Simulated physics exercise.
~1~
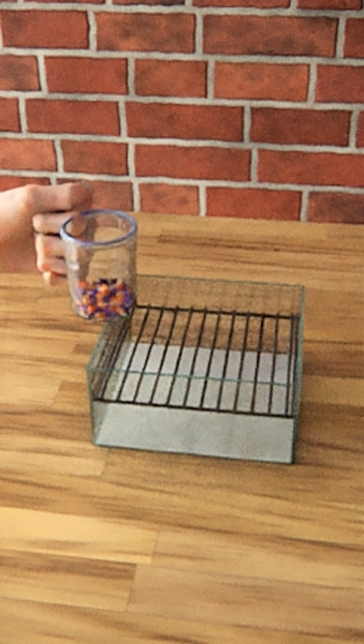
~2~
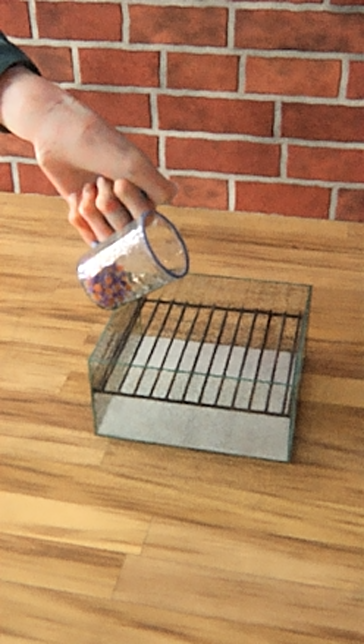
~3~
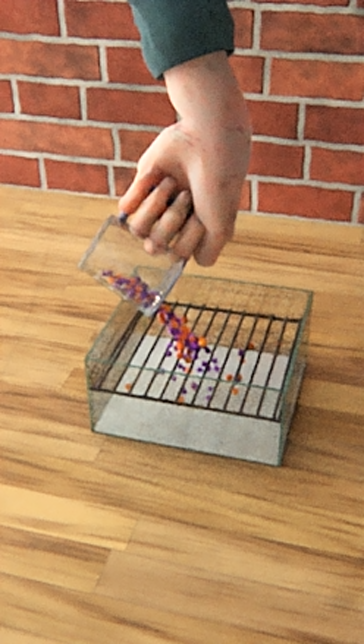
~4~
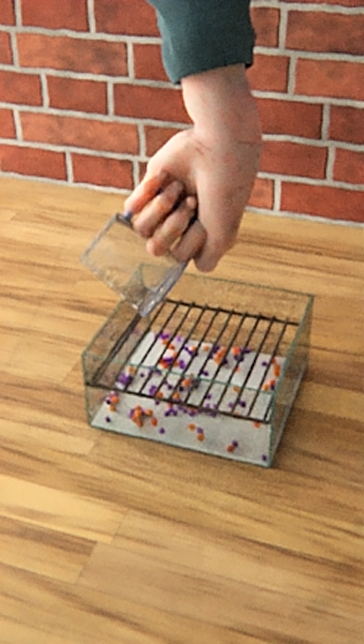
Hand tipping orange and purple beads from a clear cup over a wire rack, all dropping through into the glass box below.
